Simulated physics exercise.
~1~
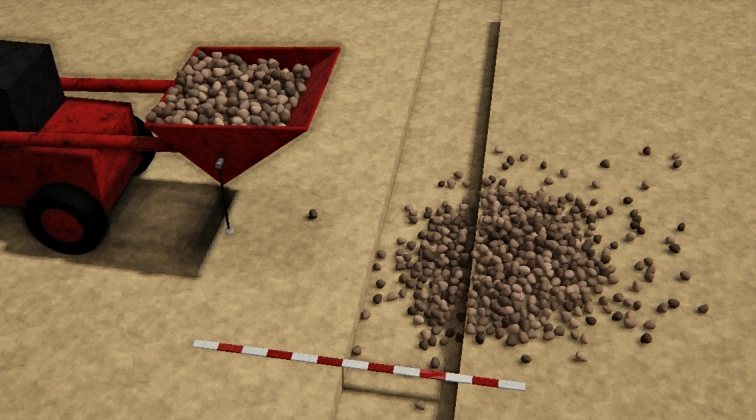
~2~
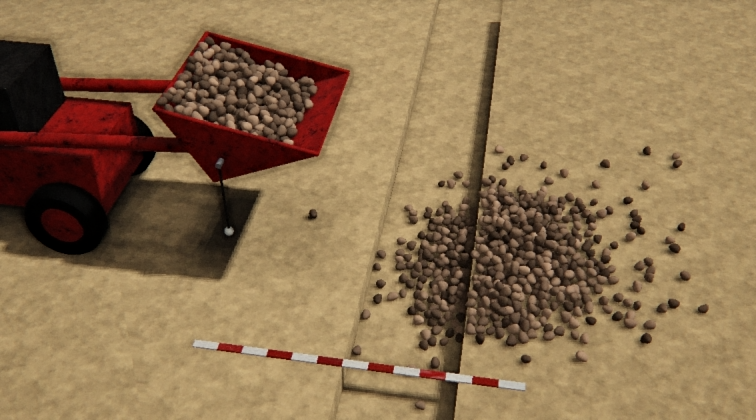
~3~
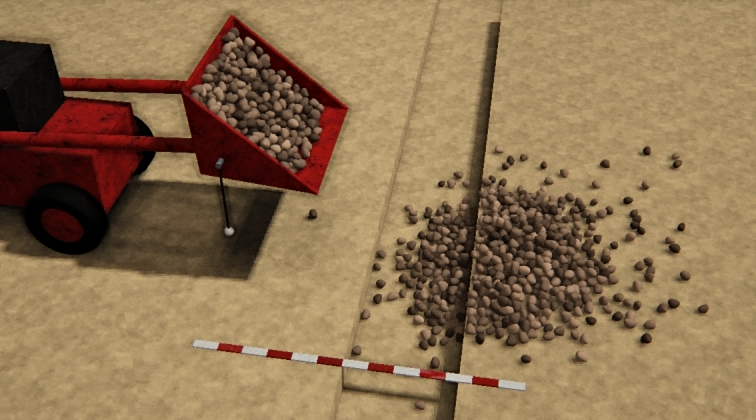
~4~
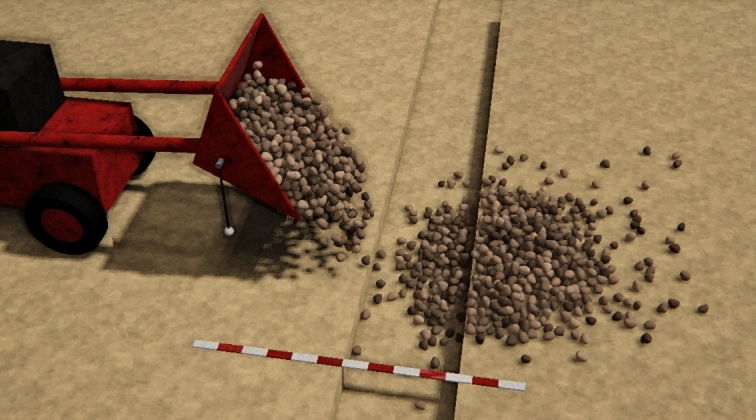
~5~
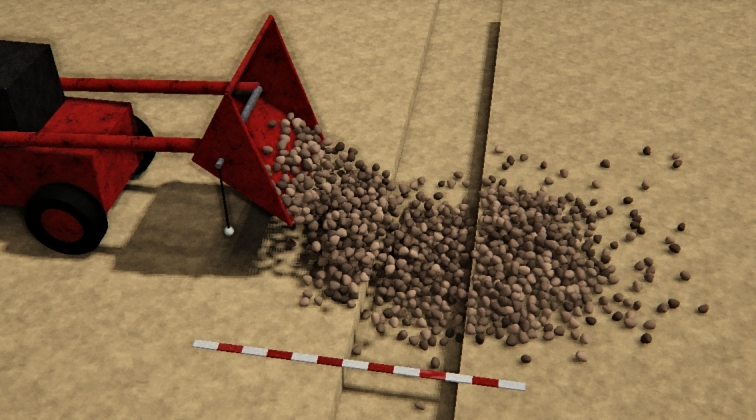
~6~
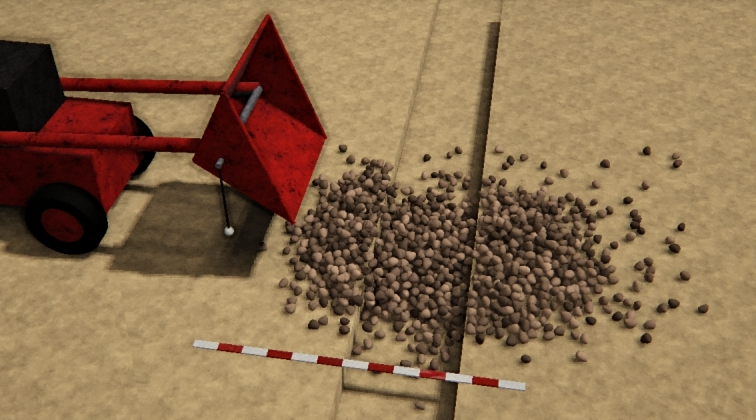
A red tipping skip on a wheeled machine tilting forward and emptying brown stones beside an earlier heap, forming one wide pile.
